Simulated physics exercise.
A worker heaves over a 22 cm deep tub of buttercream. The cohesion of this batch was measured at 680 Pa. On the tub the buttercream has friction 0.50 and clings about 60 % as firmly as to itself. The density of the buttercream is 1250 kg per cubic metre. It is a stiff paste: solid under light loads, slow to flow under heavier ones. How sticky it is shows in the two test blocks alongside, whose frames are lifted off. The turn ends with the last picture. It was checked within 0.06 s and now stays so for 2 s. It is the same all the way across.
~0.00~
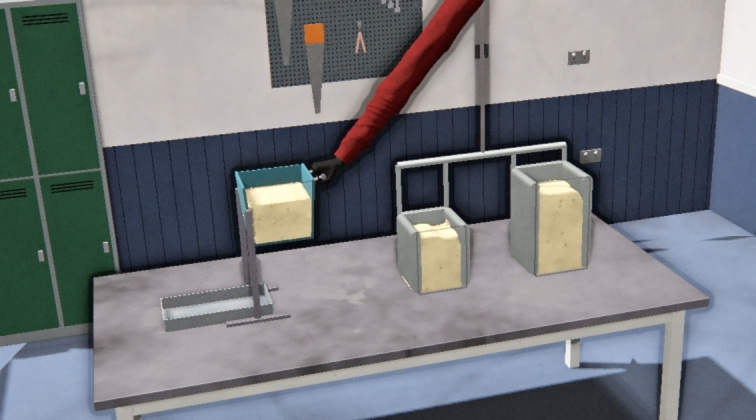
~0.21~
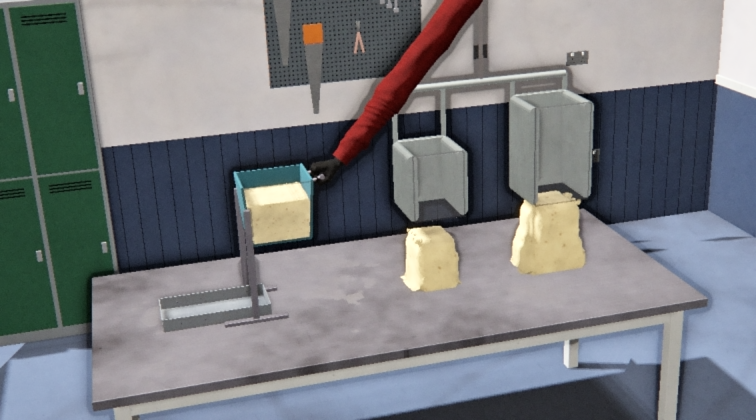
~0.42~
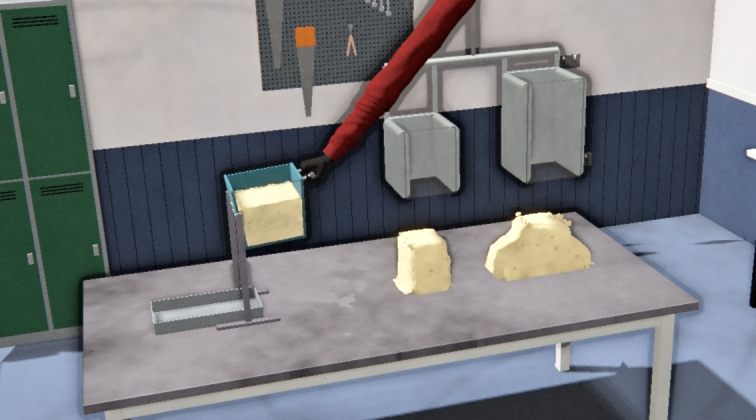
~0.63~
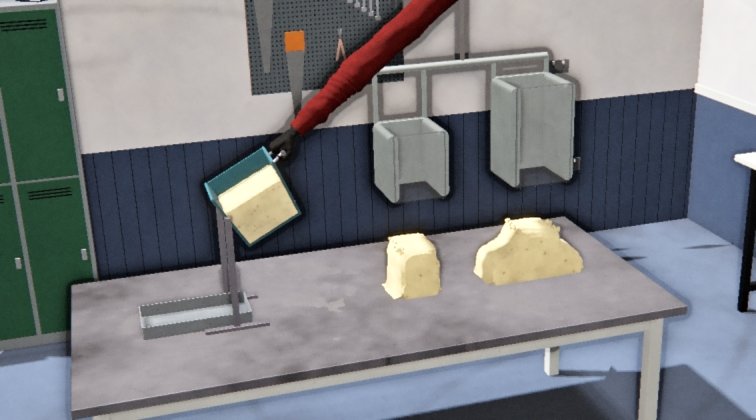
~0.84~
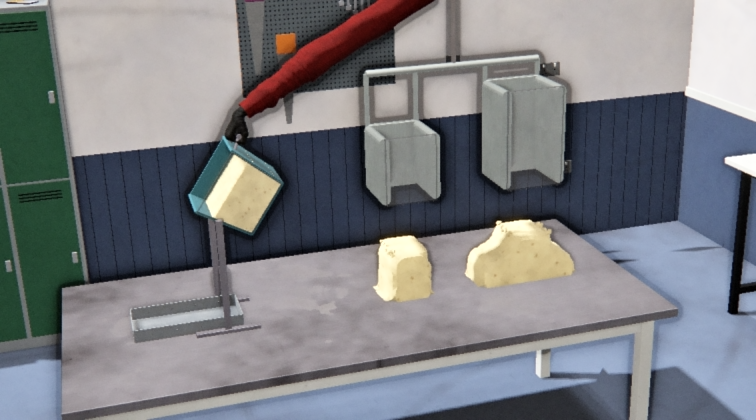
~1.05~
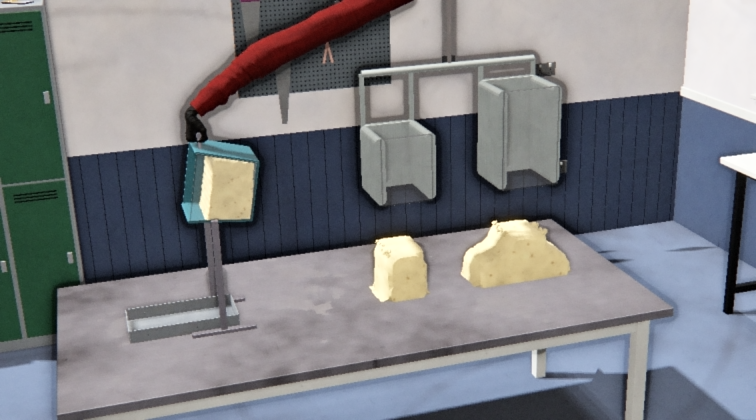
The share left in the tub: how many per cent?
Expect roughly 100 %.
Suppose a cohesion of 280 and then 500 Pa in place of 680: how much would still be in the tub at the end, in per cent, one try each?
In turn about 60 %, 95 %.
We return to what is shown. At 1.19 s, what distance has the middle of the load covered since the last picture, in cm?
Roughly 1 cm.
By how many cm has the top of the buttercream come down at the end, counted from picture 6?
Roughly 2 cm.
By 1.19 s, the tub is at 79 degrees and holds 100 %.
By 1.36 s, the tub is at 79 degrees and holds 100 %.
By 1.53 s, the tub is at 79 degrees and holds 100 %.
By 1.70 s, the tub is at 79 degrees and holds 100 %.
By 3.05 s, at the end, the tub is at 79 degrees and holds 100 %.
